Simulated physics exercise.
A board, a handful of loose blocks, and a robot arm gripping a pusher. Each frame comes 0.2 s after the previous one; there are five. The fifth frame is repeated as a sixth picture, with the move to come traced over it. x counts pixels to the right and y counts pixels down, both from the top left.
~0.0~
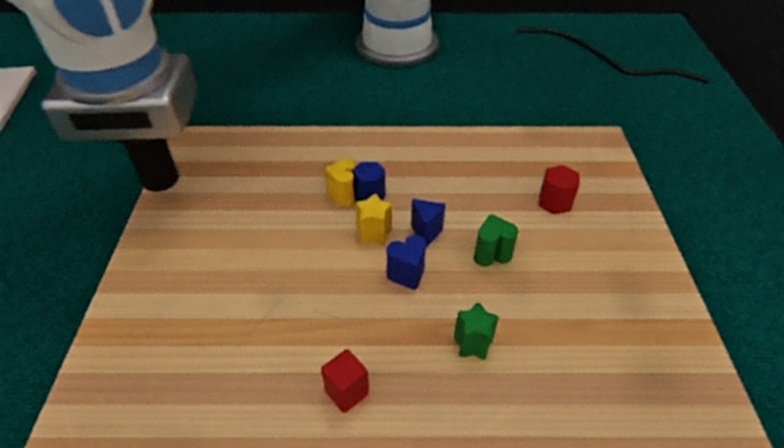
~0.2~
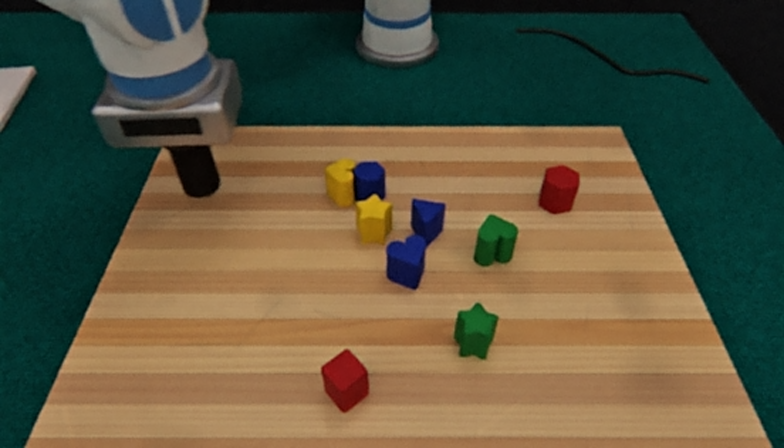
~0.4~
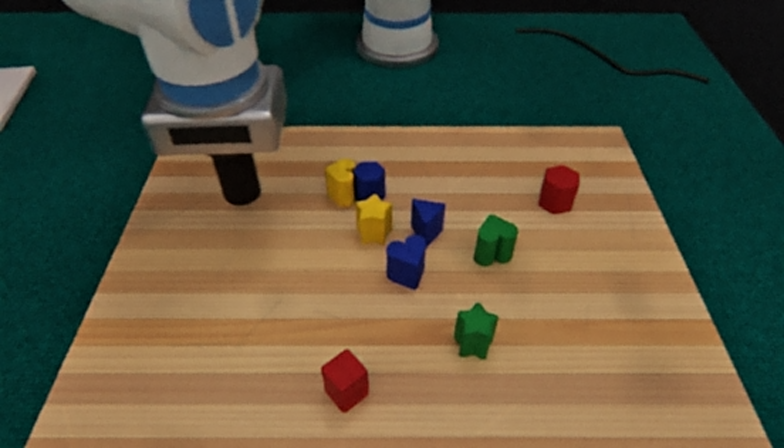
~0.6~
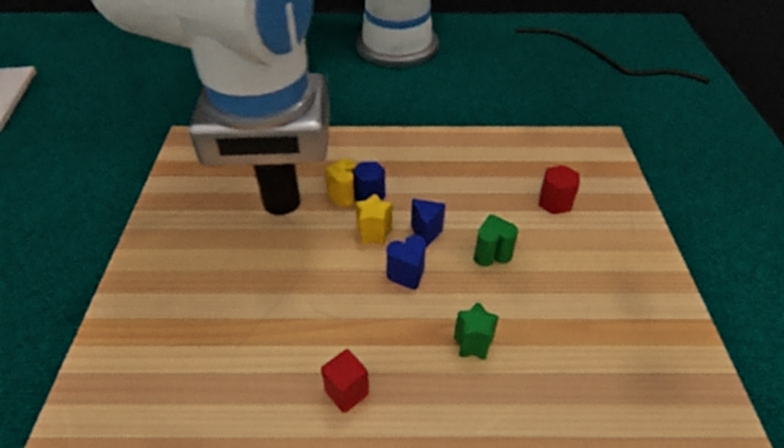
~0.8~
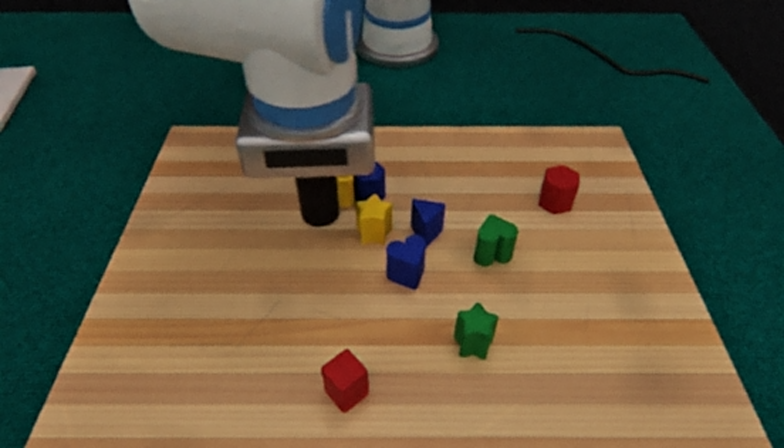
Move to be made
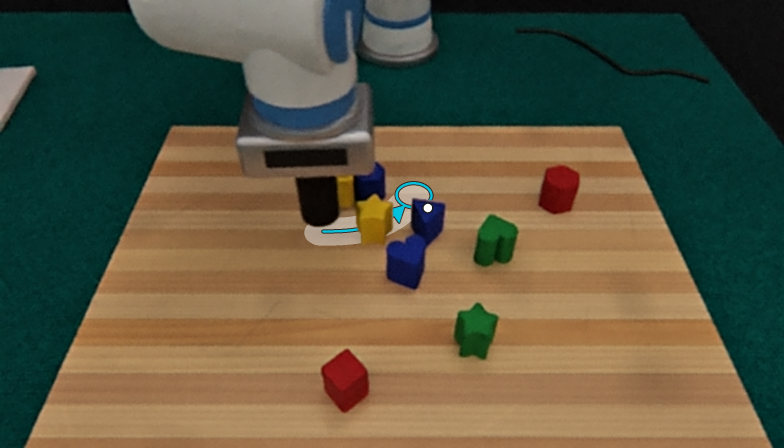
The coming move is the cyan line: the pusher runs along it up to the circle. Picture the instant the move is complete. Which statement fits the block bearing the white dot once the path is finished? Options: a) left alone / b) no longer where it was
b: No longer where it was.
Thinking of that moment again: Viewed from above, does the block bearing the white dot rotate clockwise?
I'd say yes.
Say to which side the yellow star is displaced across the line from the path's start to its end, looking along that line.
Facing the way the path runs, start to end, you'll find the yellow star has shifted right.
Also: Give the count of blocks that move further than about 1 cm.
When the path ends, I think you'll find two blocks out of place by more than 1 cm.
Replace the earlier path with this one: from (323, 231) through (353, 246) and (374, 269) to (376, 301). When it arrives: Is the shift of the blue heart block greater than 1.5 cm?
It seems not.
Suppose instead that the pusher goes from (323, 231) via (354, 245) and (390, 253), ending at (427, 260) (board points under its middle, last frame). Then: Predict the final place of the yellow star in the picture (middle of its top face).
When the path ends, it will be at (409, 205).
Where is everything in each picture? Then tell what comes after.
In the first frame, lower end of the pusher (161, 180), tops of blocks, blue hexagonal block (369, 170), yellow star (373, 207), blue three-sided block (428, 208).
In the second frame, pusher (202, 186), blocks as before.
In the third frame, pusher (243, 193), blocks as before.
In the fourth frame, pusher (282, 203), blocks as before.
In the fifth frame, pusher (321, 214), blue hexagonal block partly hidden, yellow star (373, 207), blue three-sided block (428, 208).
The drawn path runs from (323, 231) through (361, 229) and (393, 216) to (414, 195); the dot is on the blue three-sided block.
The first path, step by step. One third of the way, pusher (360, 211); yellow star (393, 207), turned 25° clockwise.
Two thirds of the way, pusher (393, 198); yellow star (421, 202), turned 50° clockwise; blue three-sided block (449, 209).
At the end, pusher (415, 177); blue hexagonal block not moved; yellow star (425, 199), turned 70° clockwise; blue three-sided block (452, 210), turned 20° clockwise.
